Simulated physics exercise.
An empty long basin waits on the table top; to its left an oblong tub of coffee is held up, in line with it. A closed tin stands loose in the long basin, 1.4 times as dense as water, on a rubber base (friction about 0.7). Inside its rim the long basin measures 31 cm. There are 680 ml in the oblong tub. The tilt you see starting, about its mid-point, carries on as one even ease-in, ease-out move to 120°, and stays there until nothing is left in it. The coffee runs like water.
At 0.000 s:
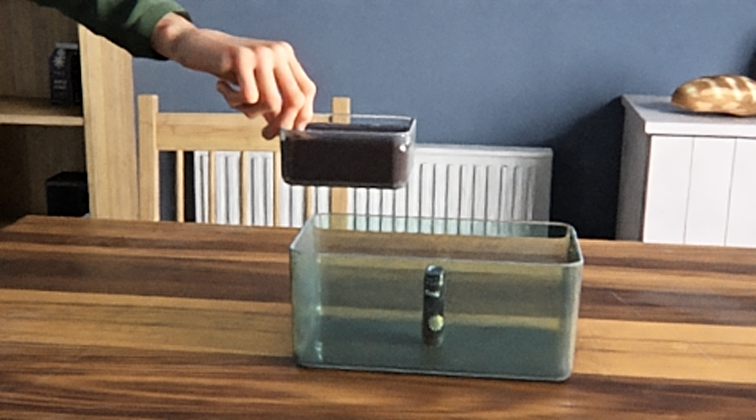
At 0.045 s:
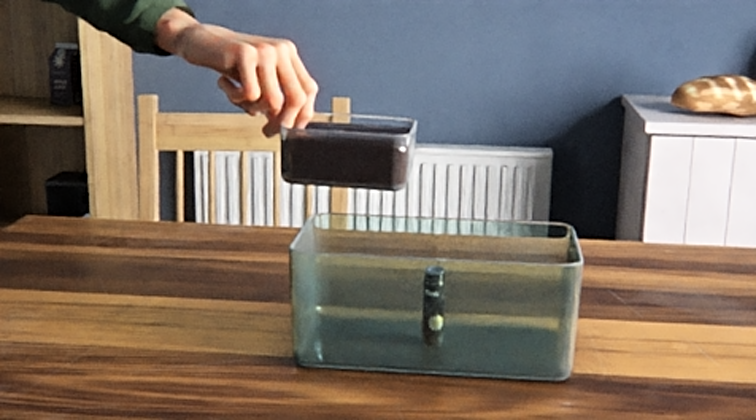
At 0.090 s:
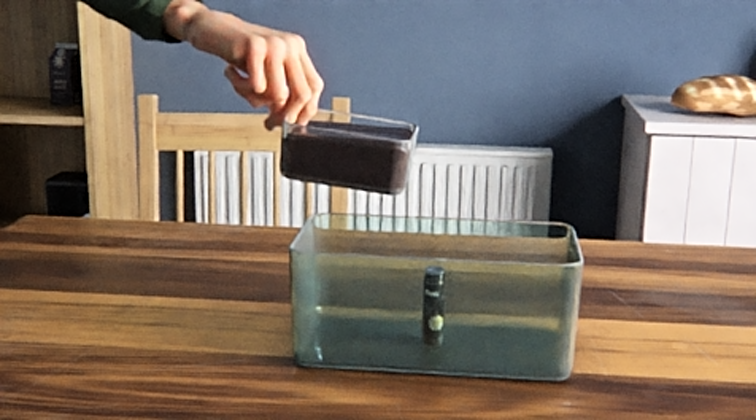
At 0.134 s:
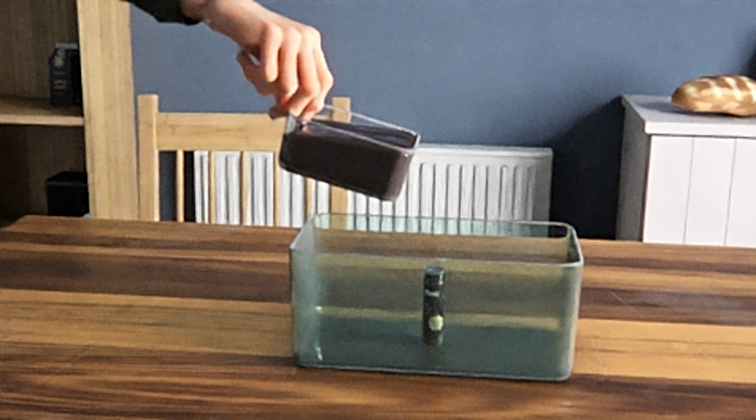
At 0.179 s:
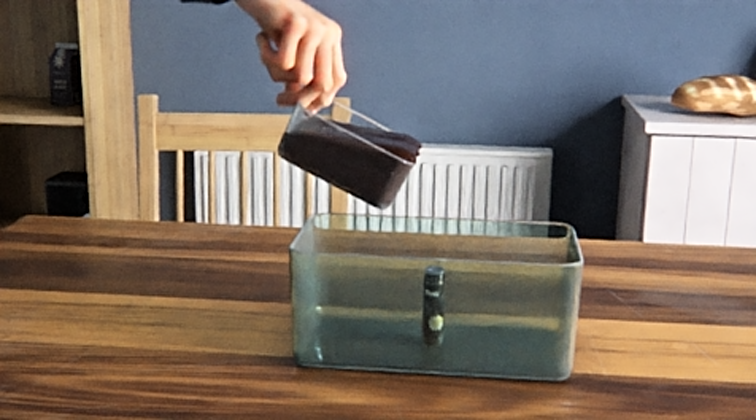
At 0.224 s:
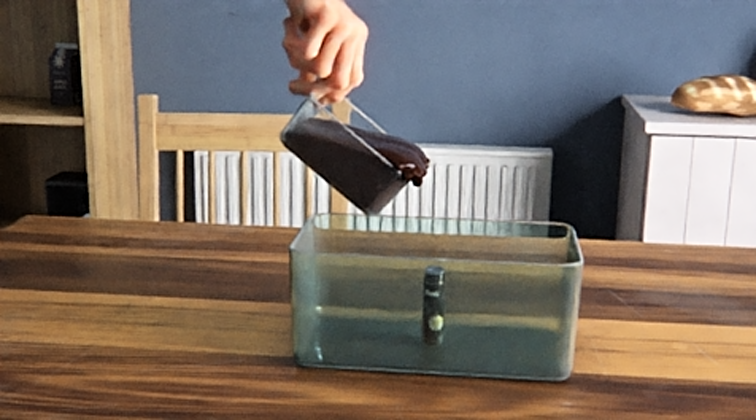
At first, a hand holds a small clear tub of dark liquid almost level above a long greenish basin with a small upright container inside. The hand shifts right and tilts the tub further and further, its right end dipping, until some of the liquid runs over the lowered rim.
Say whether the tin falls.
The tin keeps standing.
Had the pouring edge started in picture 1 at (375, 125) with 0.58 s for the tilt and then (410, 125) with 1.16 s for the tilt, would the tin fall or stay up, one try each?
First it topples; then it keeps standing.
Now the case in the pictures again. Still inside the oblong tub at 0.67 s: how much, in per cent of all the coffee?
Some 0 per cent.
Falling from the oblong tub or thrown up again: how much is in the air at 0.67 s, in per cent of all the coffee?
Some 4 per cent.
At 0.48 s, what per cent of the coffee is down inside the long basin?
Some 82 per cent.
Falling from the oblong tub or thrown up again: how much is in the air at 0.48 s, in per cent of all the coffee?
Near 10 in a hundred.
By 0.48 s the tilt is 112° and 7 per cent is still to pour; the tin stands where it began.
By 0.67 s the tilt is 120° and 0 per cent is still to pour; the tin stands where it began.
By 0.87 s the tilt is 120° and 0 per cent is still to pour; the tin stands where it began.
By 1.08 s the tilt is 120° and 0 per cent is still to pour; the tin stands where it began.
At rest the tin stands where it began.
